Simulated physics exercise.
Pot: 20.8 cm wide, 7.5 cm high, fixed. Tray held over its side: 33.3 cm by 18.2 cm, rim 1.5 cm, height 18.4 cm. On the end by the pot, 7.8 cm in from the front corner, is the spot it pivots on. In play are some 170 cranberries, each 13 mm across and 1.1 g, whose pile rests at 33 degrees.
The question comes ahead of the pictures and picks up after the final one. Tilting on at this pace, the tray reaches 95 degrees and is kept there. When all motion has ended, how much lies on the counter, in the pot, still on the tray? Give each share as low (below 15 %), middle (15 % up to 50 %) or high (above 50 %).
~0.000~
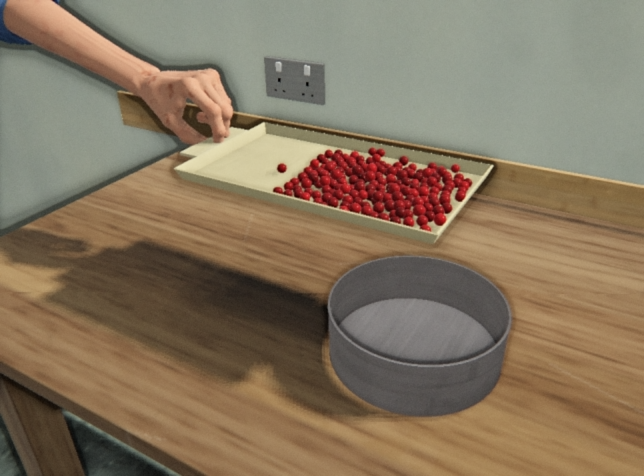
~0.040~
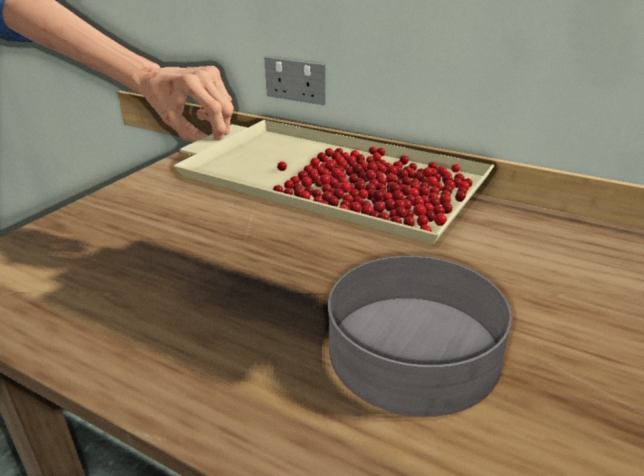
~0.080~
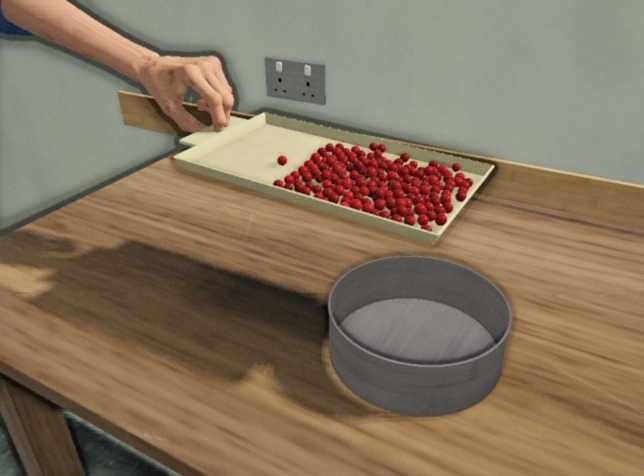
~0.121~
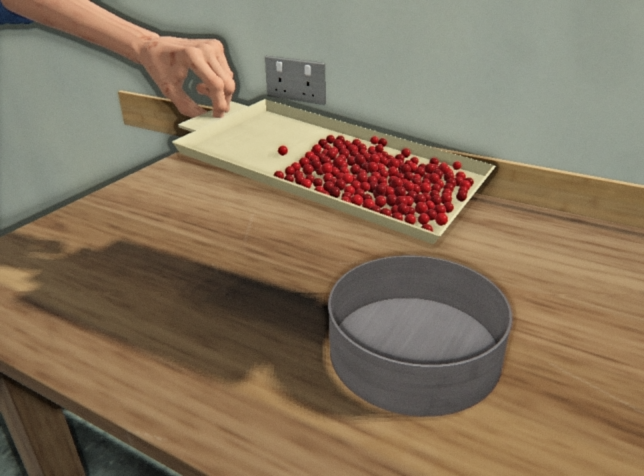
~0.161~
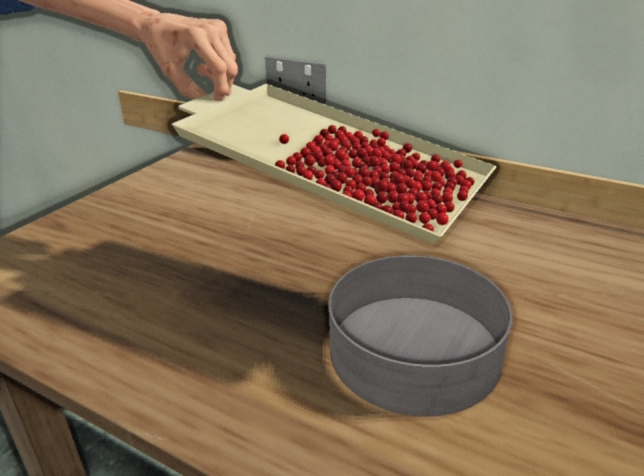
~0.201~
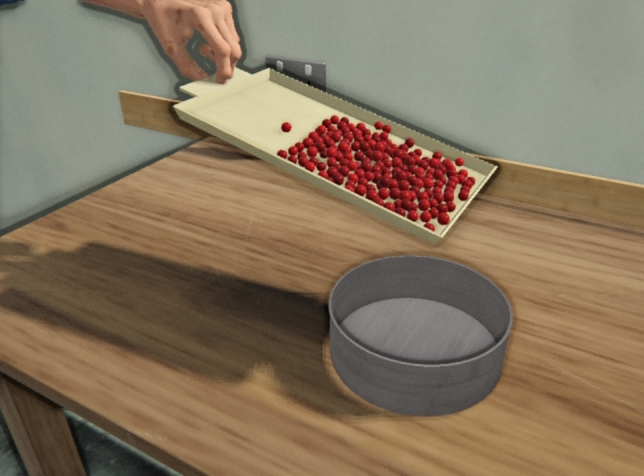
Counter - high, pot - middle, tray - low.
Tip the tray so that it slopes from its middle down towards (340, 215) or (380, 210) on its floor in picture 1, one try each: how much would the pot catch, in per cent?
Estimate: Some 85 % and some 85 % respectively.
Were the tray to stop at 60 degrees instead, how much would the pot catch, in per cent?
In that case some 30 per cent.
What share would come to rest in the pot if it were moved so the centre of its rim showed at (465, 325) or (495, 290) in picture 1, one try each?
About 65 and 90 per cent.
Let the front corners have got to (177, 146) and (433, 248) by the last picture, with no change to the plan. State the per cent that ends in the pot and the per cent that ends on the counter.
Pot 90; counter 10.
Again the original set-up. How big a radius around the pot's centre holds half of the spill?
20 cm.
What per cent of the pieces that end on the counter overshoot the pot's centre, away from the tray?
Around 100 in a hundred.
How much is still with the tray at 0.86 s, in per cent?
Close to 80 in a hundred parts of the load.
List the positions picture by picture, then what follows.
In the first picture, tray tilt 0 degrees, front corners at (181, 167) and (434, 230); middle of the pieces at (374, 185); pot at (418, 303).
In the second picture, tray tilt 1 degrees, front corners at (181, 165) and (434, 230); middle of the pieces at (374, 185).
In the third picture, tray tilt 3 degrees, front corners at (181, 156) and (435, 231); middle of the pieces at (374, 182).
In the fourth picture, tray tilt 6 degrees, front corners at (180, 141) and (436, 231), lowest corner right front; middle of the pieces at (375, 177).
In the fifth picture, tray tilt 10 degrees, front corners at (180, 124) and (437, 231), lowest corner right front; middle of the pieces at (377, 172).
In the sixth picture, tray tilt 14 degrees, front corners at (181, 106) and (438, 231), lowest corner right front; middle of the pieces at (379, 166); pot at (419, 303). Its pace works out near 100 degrees a second.
After 0.60 s, tilt 53 degrees; the tray holds 100 %, the pot 0 %.
After 0.86 s, tilt 79 degrees; the tray holds 80 %, the pot 0 %.
After 1.23 s, tilt 95 degrees; the tray holds 0 %, the pot 35 %.
In the end, at 2.1 s, counter 65 %, pot 35 %, tray 0 %.
